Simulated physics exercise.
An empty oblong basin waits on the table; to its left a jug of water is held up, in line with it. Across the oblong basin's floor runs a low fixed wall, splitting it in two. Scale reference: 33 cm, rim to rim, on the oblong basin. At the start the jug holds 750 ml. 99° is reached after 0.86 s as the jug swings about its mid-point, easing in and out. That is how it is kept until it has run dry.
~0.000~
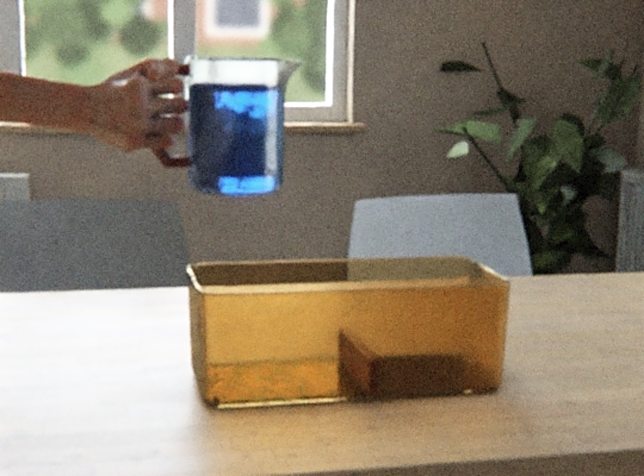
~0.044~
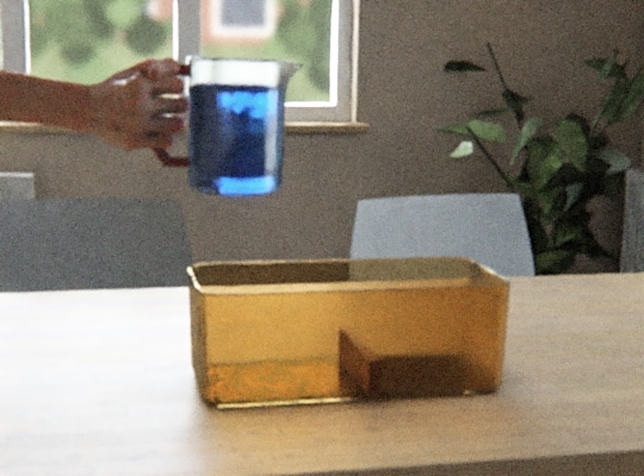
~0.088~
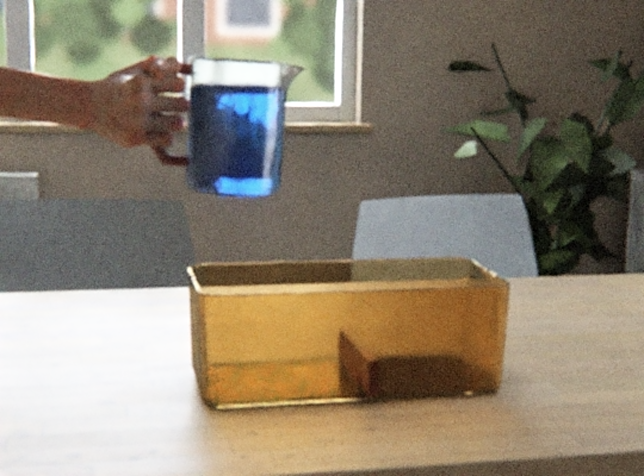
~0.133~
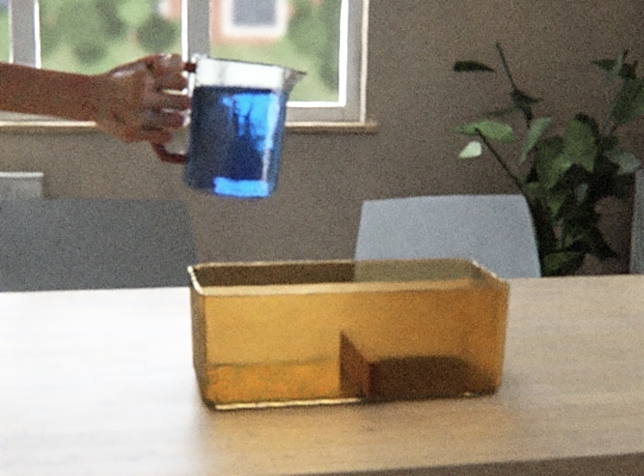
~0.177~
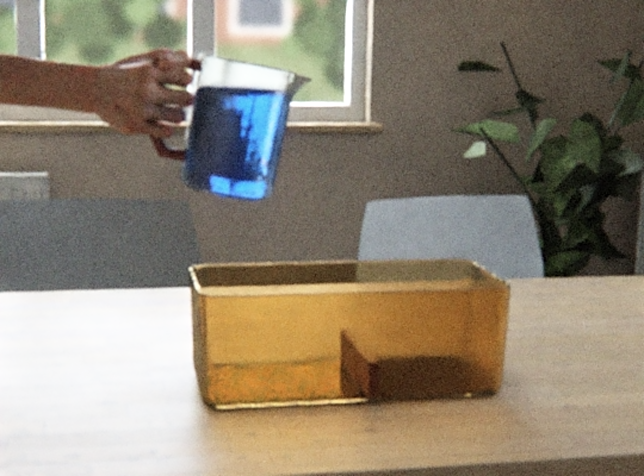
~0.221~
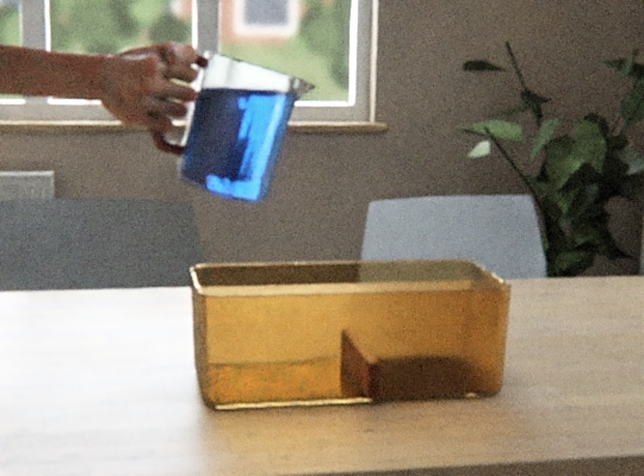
The video shows a hand holding a clear jug of blue liquid above the left side of an amber, see-through oblong basin with a low divider on a table, then gradually tilting the jug to the right.
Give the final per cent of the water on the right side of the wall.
The right side ends with about 80 per cent.
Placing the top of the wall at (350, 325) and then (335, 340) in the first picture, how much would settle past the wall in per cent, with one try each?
Result: 85 per cent, then 95 per cent.
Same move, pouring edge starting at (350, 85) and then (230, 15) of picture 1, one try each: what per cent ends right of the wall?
90 in a hundred, followed by 5 in a hundred.
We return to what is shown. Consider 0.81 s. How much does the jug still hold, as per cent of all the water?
Some 38 per cent.
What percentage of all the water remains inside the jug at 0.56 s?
Remaining: Near 84 % of the total.
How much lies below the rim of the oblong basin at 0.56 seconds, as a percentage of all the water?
2 %, give or take.
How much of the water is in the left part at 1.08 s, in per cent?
Roughly 7 in a hundred.
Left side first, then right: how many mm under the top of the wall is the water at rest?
It's around 34 mm on the left side and around 8 mm on the right side.
Then, 0.56 s in, the tilt is 73° and 84 per cent is still to pour, 0 is left of the wall and 2 right of it.
Then, 0.81 s in, the tilt is 98° and 38 per cent is still to pour, 2 is left of the wall and 36 right of it.
Then, 1.08 s in, the tilt is 99° and 9 per cent is still to pour, 7 is left of the wall and 76 right of it.
Then, 1.36 s in, the tilt is 99° and 2 per cent is still to pour, 15 is left of the wall and 81 right of it.
Finally, 19 per cent lies left of the wall, 80 right of it and 1 outside.
